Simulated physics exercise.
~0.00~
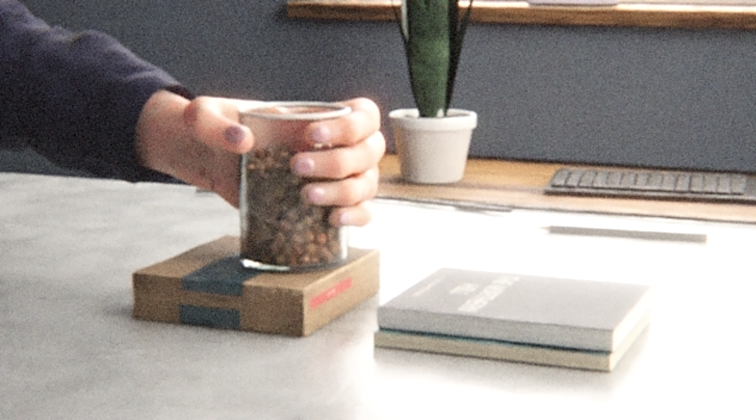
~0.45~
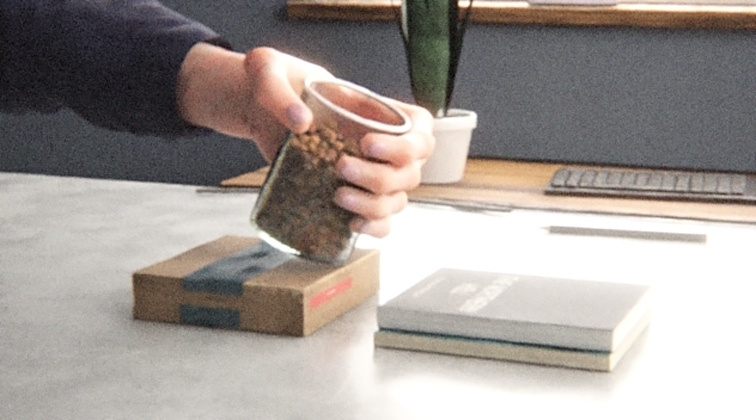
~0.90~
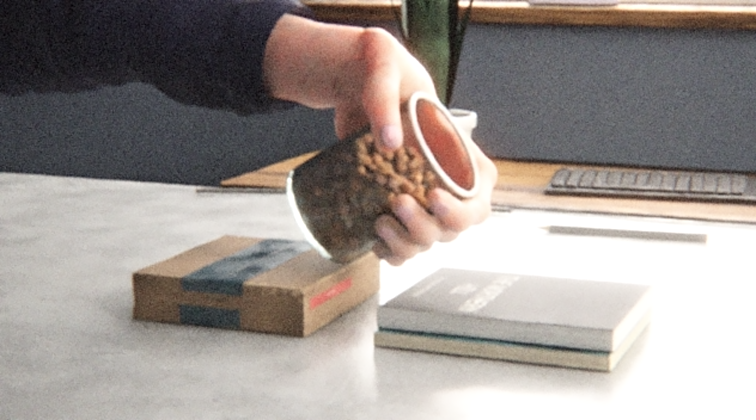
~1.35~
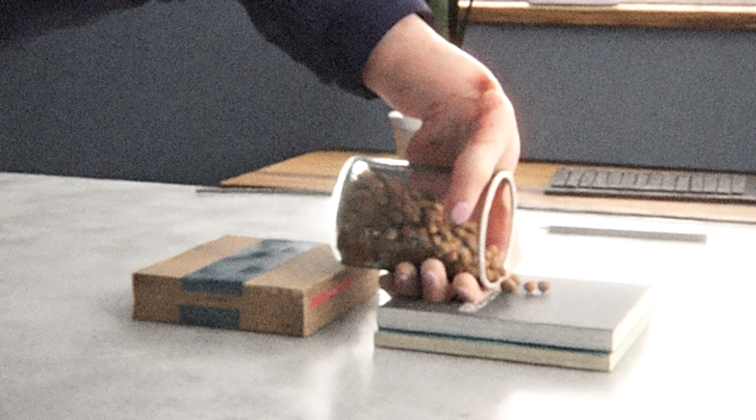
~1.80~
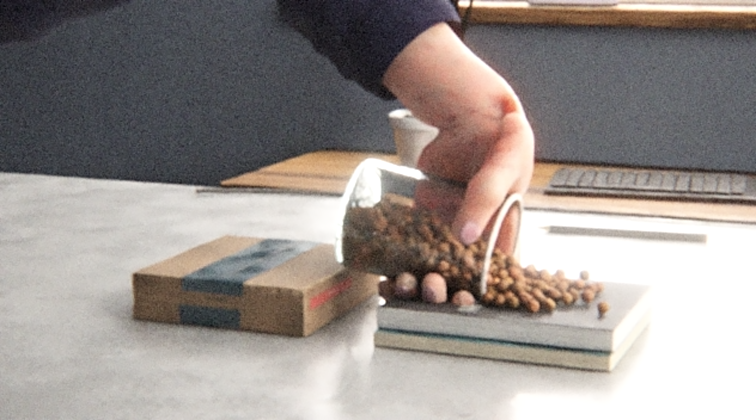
The clip shows a hand lifting an open clear glass of brown cereal balls from a cardboard box, moving it right and tipping it onto its side over a small pile of books, where some of the balls spill across the top cover while the hand still holds the glass.
